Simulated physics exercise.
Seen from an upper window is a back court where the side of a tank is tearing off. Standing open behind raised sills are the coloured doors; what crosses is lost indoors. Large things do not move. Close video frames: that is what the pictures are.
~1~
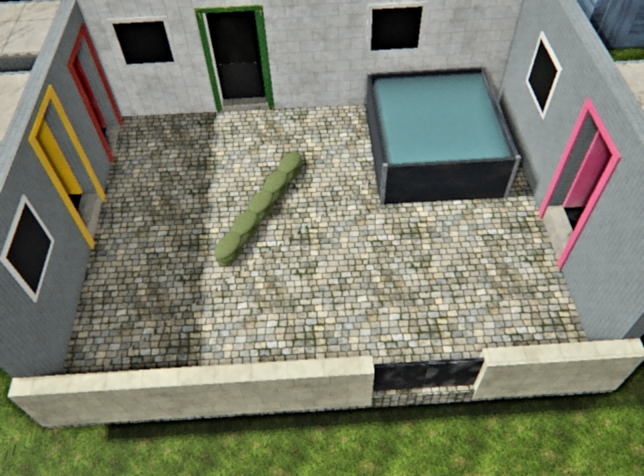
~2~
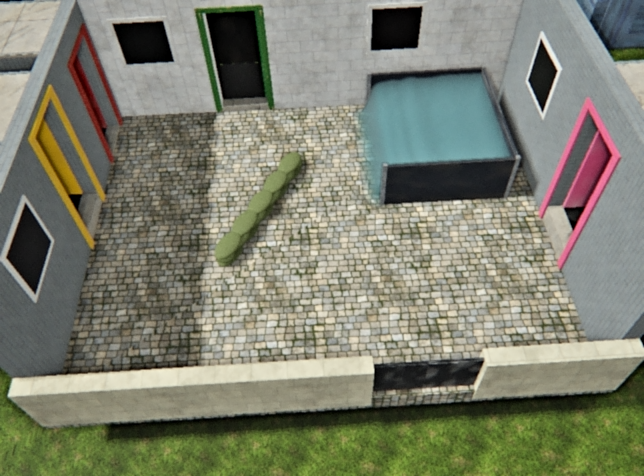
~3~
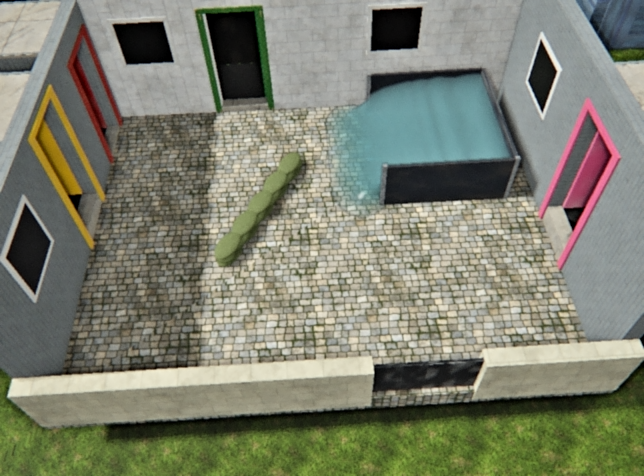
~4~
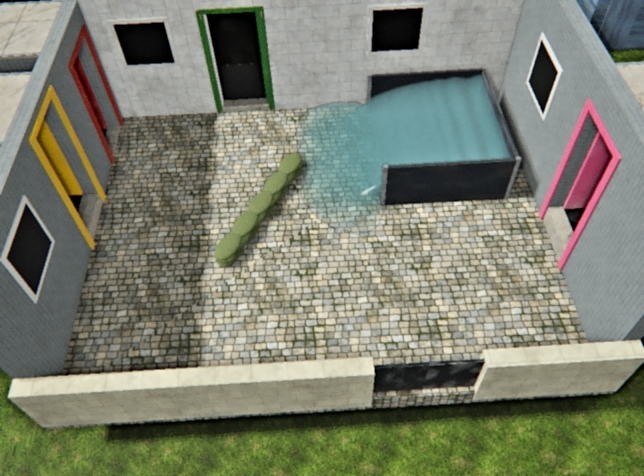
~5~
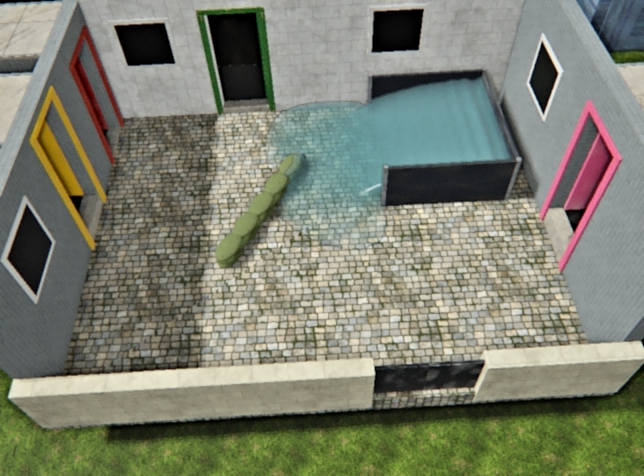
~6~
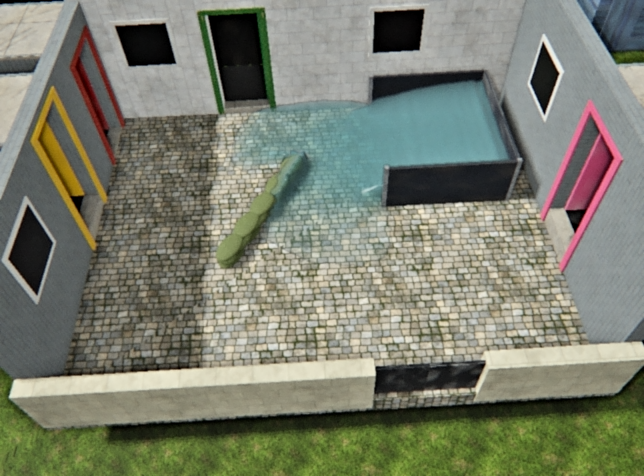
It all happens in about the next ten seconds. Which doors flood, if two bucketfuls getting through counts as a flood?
The yellow door does not flood; the pink door does not flood; the green door floods; the red door floods.
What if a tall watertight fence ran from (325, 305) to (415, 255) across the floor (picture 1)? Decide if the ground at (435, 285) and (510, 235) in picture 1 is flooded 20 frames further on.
Result, in order: Bone-dry / bone-dry.
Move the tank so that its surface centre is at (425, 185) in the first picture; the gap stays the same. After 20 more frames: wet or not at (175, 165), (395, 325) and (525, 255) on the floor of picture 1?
As listed: Reached, reached, untouched.
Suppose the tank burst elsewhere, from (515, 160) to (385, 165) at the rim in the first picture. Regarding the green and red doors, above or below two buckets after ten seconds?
As I see it, the green one stays within bounds and the red one breaks the limit.
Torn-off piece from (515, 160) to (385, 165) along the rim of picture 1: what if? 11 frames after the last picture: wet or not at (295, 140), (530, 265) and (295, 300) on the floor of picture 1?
Taken in turn they're unwetted, swamped and swamped.
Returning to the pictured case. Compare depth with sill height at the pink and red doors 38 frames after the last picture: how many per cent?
First 20 percent, then 310 percent.
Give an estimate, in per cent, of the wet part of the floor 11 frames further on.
I'd say close to 55 per cent.
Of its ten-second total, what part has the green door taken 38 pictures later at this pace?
That share would be near 100 %.
A moment on, water covers 40 % of the floor; the yellow door not reached, the pink door not reached, the green door wet at the sill, nothing in, the red door under two buckets in.
Next, water covers 55 % of the floor; the yellow door wet at the sill, nothing in, the pink door not reached, the green door under two buckets in, the red door far over two buckets in.
Then, water covers 70 % of the floor; the yellow door wet at the sill, nothing in, the pink door not reached, the green door over two buckets in, the red door far over two buckets in.
Later, water covers 85 % of the floor; the yellow door wet at the sill, nothing in, the pink door wet at the sill, nothing in, the green door over two buckets in, the red door far over two buckets in.
In the end, water covers 95 % of the floor; the yellow door wet at the sill, nothing in, the pink door wet at the sill, nothing in, the green door over two buckets in, the red door far over two buckets in.
